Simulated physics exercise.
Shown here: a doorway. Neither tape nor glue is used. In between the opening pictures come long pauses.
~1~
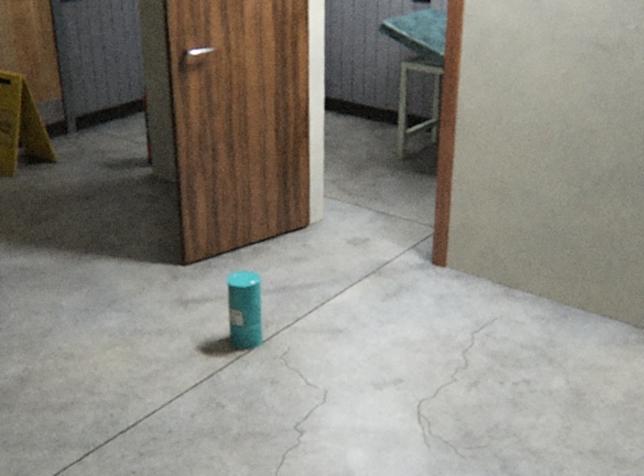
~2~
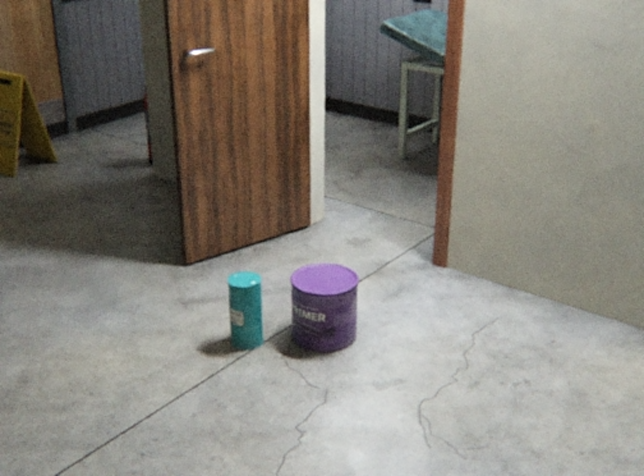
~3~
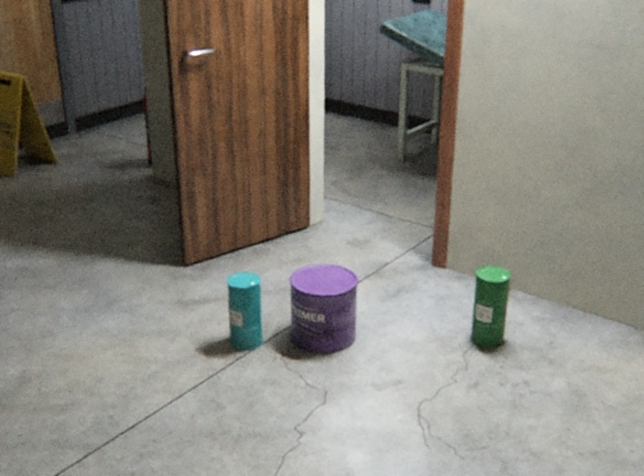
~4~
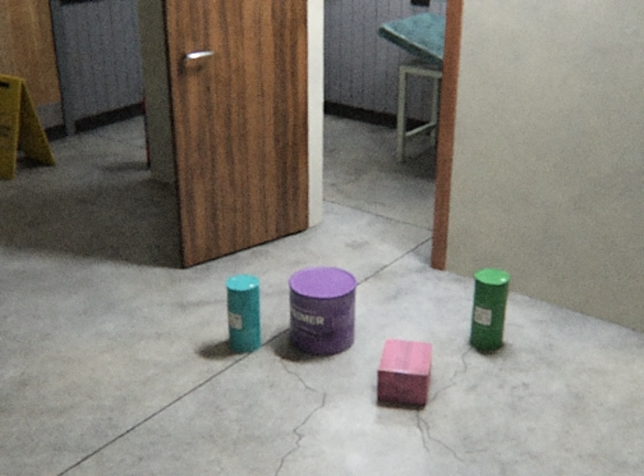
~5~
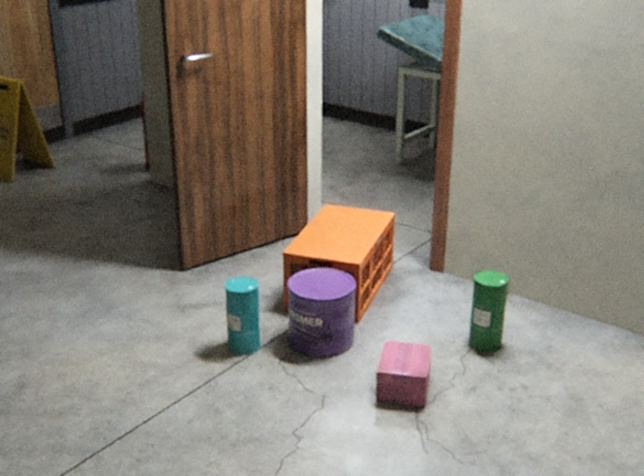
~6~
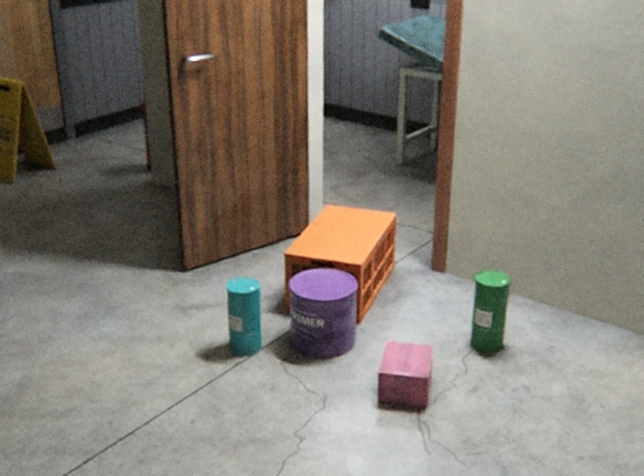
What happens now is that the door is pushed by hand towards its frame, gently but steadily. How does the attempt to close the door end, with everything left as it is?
The door ends up caught partway.
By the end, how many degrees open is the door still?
It comes to about 50°.
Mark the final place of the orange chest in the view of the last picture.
It winds up at roughly (354, 261).
Then, 0.50 s on from there, door 93° open.
Then, 0.80 s on from there, door 79° open.
Then, 1.10 s on from there, door 64° open.
Then, 1.40 s on from there, door 53° open; orange chest shifted a little near (351, 261).
In the end, door 52° open; all 5 unmoved. At the end, from the last picture's camera, orange chest near (354, 261).
